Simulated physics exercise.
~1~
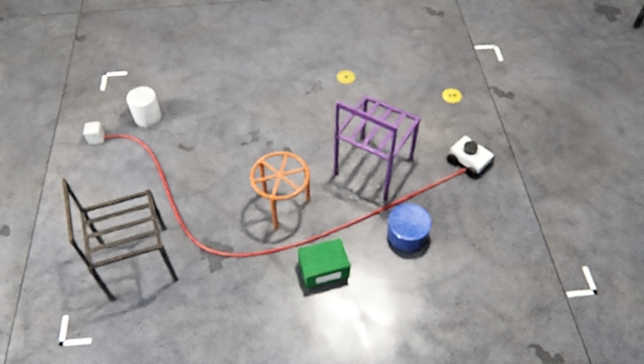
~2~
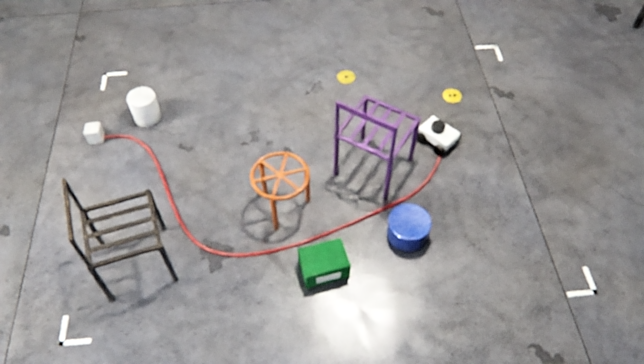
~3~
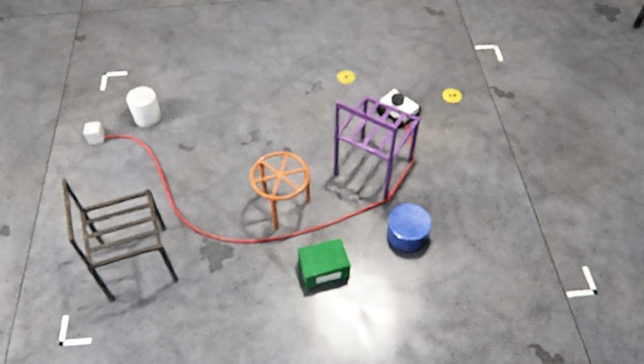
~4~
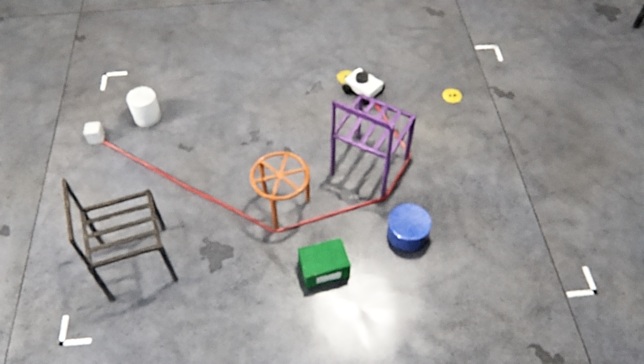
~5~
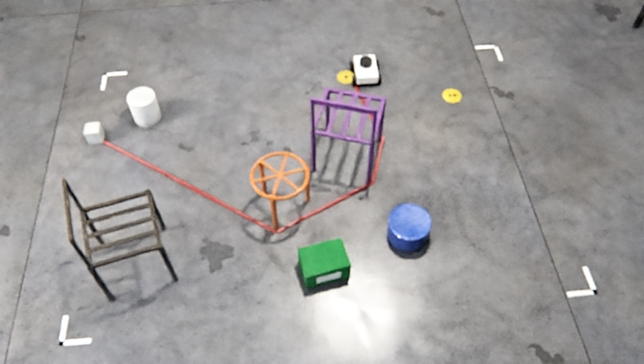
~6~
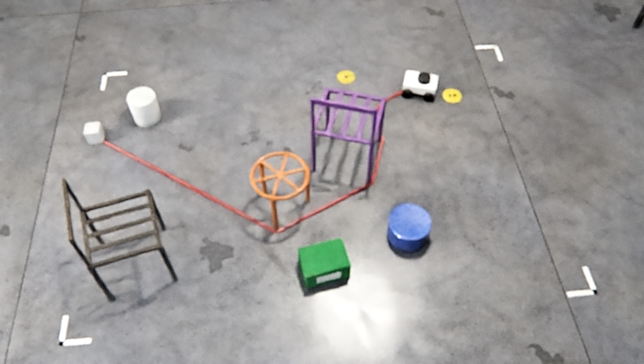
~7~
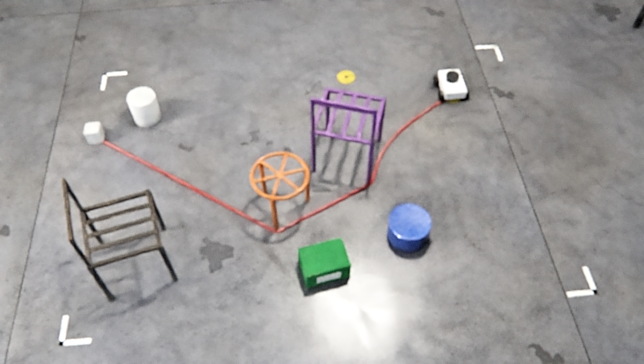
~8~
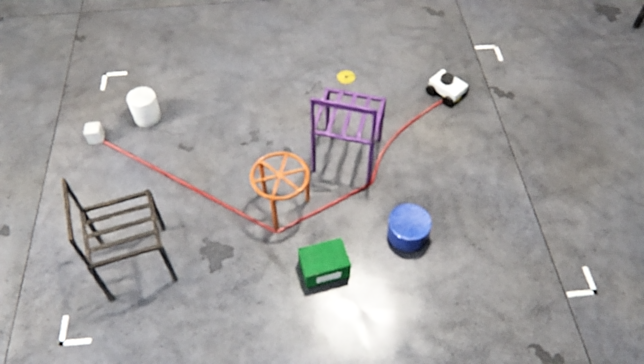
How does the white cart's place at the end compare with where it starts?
It starts to the right of the purple chair, a little above and to the right of the blue bin. At the end it sits farther up the floor and slightly to the left, over the right-hand yellow mark.
On a grey workshop floor, a small white cart trailing a red lead drives up and left behind a purple chair to a yellow mark; the lead draws in against an orange stool and the chair shifts slightly left, then the cart moves right and stops on the other mark.
